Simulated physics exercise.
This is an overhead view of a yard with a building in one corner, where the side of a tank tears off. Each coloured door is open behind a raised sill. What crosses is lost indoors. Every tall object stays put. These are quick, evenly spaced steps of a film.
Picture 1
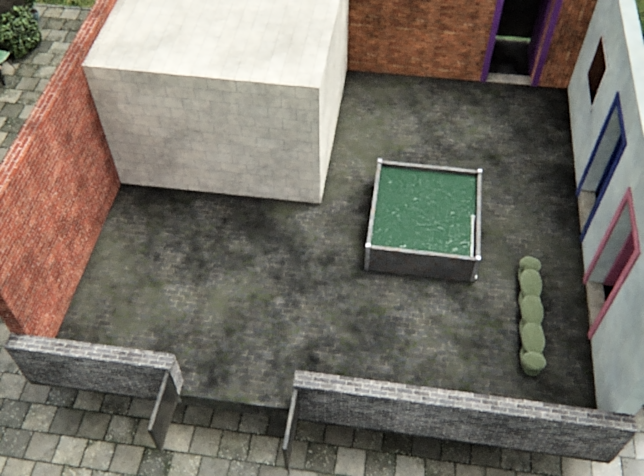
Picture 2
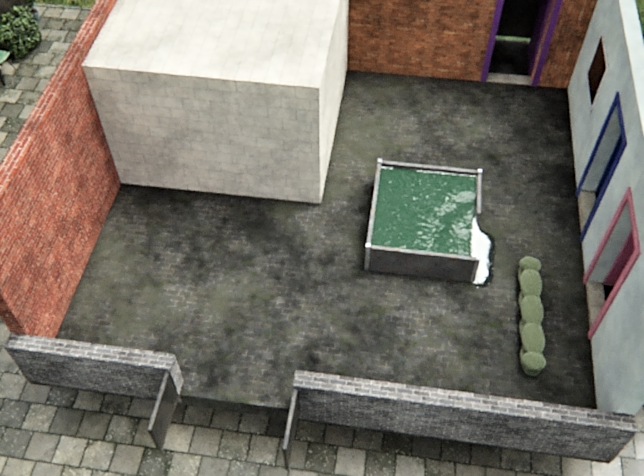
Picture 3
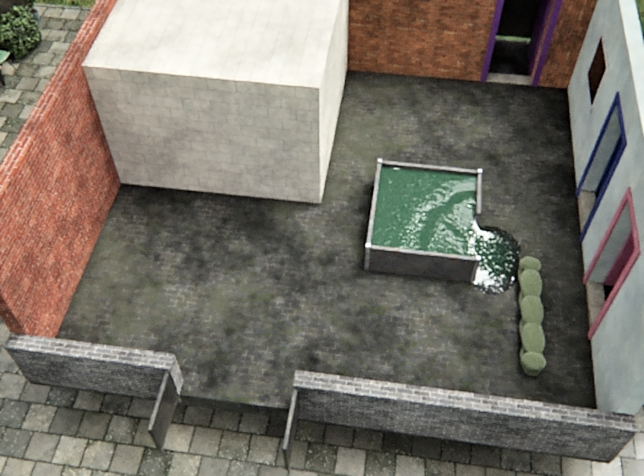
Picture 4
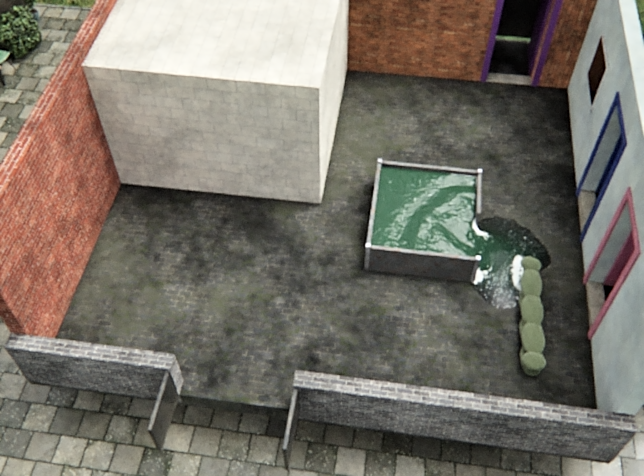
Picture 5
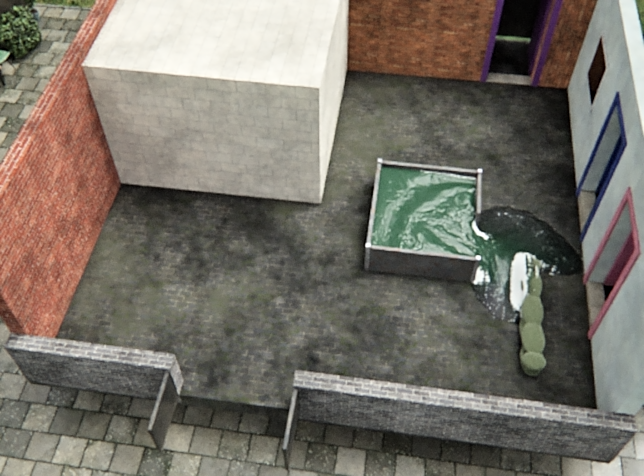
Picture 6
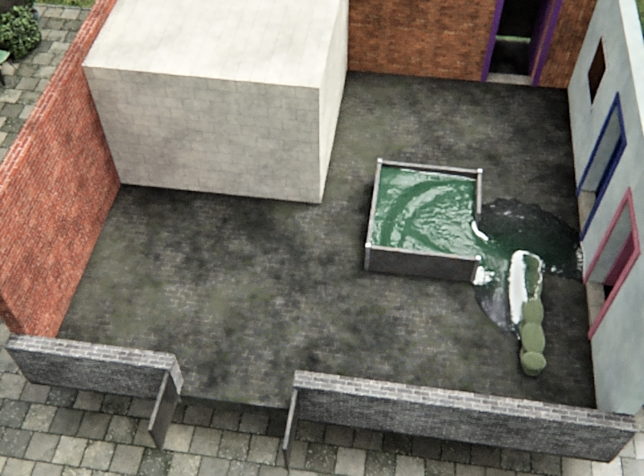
The clip opens on an overhead view of a walled yard with a square tank of still green water. White water bursts from the tank's right side, spreads over the dark paving to the row of round bushes, then runs around them and reaches the pale wall on the right.
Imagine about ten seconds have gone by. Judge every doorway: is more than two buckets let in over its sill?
My call: The purple door goes past two, the pink door stays at two or fewer, the blue door stays at two or fewer.
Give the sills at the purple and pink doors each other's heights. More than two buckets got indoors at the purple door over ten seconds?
My reading: The purple door takes less.
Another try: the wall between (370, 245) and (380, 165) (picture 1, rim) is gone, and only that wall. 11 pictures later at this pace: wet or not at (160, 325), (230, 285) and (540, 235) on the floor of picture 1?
Submerged, submerged, bone-dry.
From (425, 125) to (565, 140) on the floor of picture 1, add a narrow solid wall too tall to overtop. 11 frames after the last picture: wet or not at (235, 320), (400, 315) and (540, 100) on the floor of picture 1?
Lab note - spot 1 parched, spot 2 parched, spot 3 parched.
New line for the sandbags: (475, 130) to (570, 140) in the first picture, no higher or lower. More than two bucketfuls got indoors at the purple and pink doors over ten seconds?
My call is that the purple door never gets there and the pink door goes beyond it.
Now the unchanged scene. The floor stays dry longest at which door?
That would be the one in purple.
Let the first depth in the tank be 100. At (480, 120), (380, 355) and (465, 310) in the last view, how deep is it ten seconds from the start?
Around 6, 6 and 0 percent, in that order.
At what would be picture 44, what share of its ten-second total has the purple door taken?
Some 80 in a hundred.
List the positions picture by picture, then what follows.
The tank at (426, 211) is whole and still, in the first frame.
The front is at (484, 282), out from the gap at (473, 249), in the second frame.
Water pours out at (472, 251) and has run to (507, 285), in the third frame.
The front is at (543, 253), out from the gap at (472, 251), in the fourth frame.
The front is at (577, 262), out from the gap at (472, 251), in the fifth frame.
Water pours out at (472, 251) and has run to (579, 240), in the sixth frame.
A moment on, water covers 10 % of the floor; the purple door not reached, the pink door wet at the sill, nothing in, the blue door wet at the sill, nothing in.
Next, water covers 20 % of the floor; the purple door not reached, the pink door wet at the sill, nothing in, the blue door wet at the sill, nothing in.
Then, water covers 35 % of the floor; the purple door under two buckets in, the pink door wet at the sill, nothing in, the blue door wet at the sill, nothing in.
Later, water covers 60 % of the floor; the purple door over two buckets in, the pink door wet at the sill, nothing in, the blue door wet at the sill, nothing in.
In the end, water covers 80 % of the floor; the purple door over two buckets in, the pink door wet at the sill, nothing in, the blue door wet at the sill, nothing in.
